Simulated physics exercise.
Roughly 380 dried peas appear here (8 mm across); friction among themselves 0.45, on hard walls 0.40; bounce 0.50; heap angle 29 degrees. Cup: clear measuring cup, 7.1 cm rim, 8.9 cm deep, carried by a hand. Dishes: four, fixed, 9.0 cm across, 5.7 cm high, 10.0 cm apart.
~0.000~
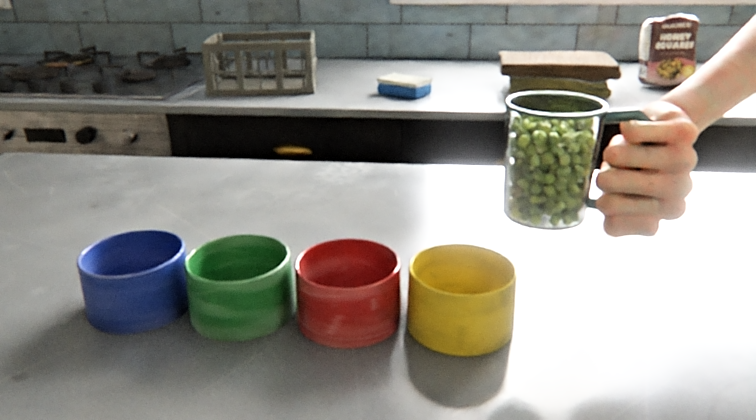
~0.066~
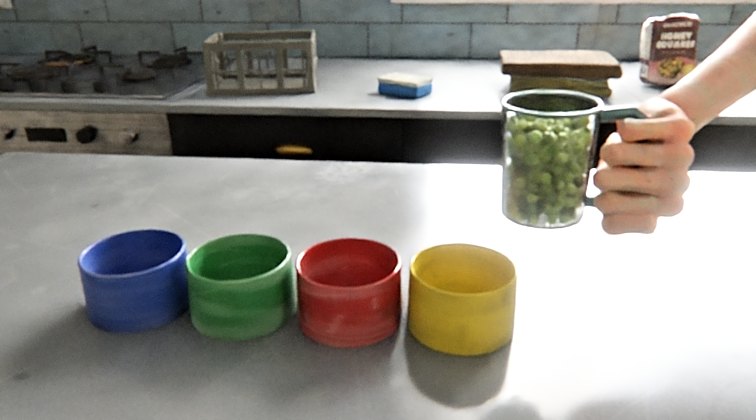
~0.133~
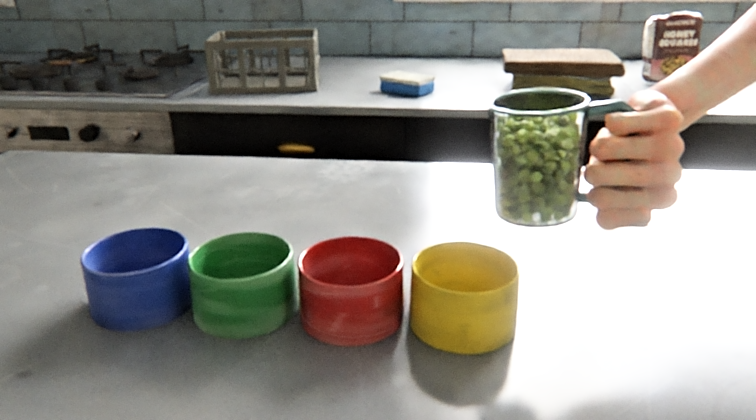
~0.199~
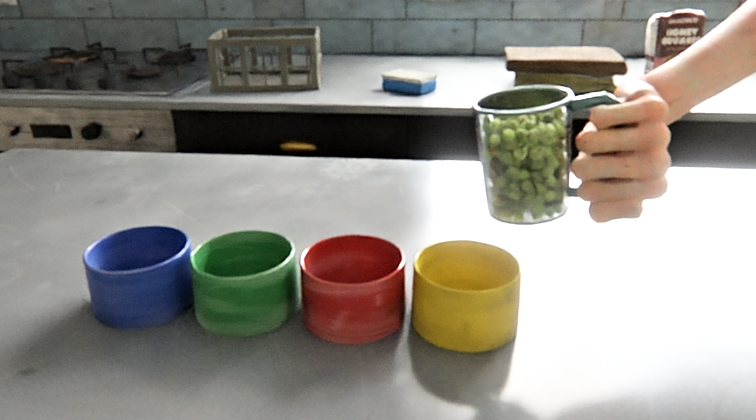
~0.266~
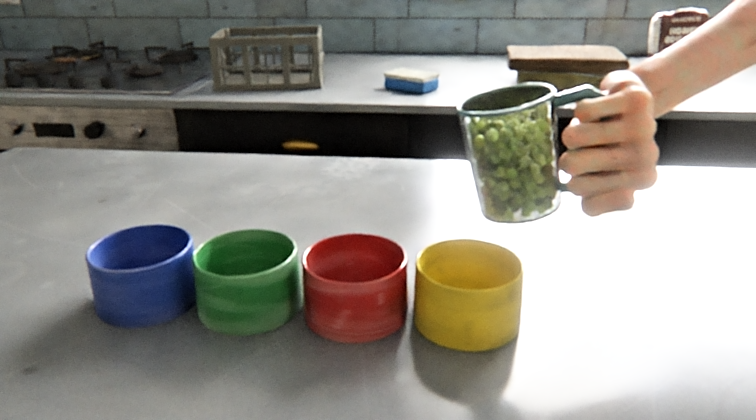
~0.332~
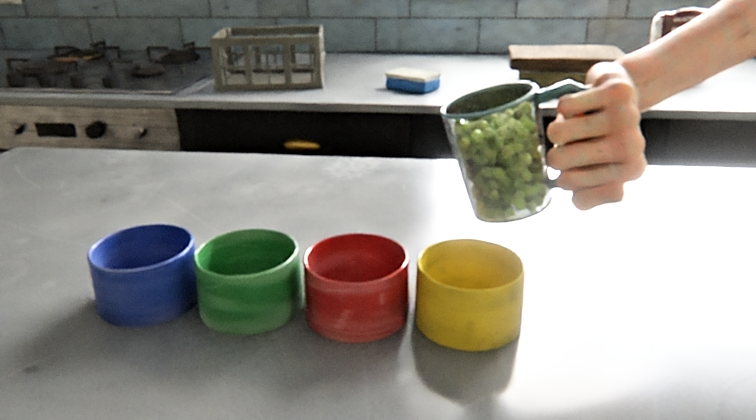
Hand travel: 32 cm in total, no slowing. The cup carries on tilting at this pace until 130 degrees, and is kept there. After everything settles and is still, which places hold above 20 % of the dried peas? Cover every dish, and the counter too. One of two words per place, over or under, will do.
At the end, red: It will be left with one in five or fewer, blue: It will be left with more than one in five, green: It will be left with one in five or fewer, yellow: It will be left with one in five or fewer, counter: It will be left with one in five or fewer.
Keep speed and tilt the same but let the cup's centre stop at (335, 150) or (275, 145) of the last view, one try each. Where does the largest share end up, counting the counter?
First try: Green; second try: Green.
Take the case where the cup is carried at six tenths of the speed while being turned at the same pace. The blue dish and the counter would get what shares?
Shares: Blue 0, counter 0.
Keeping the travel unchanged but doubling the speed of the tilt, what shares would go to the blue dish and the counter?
I'd expect blue to end at 0 and the counter at 10.
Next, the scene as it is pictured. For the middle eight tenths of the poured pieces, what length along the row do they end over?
It covers some 6 centimetres of the row.
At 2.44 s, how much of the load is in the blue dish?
About 95 percent.
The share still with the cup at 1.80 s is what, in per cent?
It works out to about 75 per cent of the load.
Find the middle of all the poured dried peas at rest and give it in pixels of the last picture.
Once everything settles, the centre is around (142, 275).
After 1.21 s, tilt 69 degrees; cup holds 100 %.
After 1.80 s, tilt 104 degrees; cup holds 75 %, blue 15 %.
After 2.44 s, tilt 130 degrees; cup holds 0 %, blue 95 %.
In the end, at 2.9 s, red 0 %, blue 95 %, green 0 %, yellow 0 %, counter 5 %.
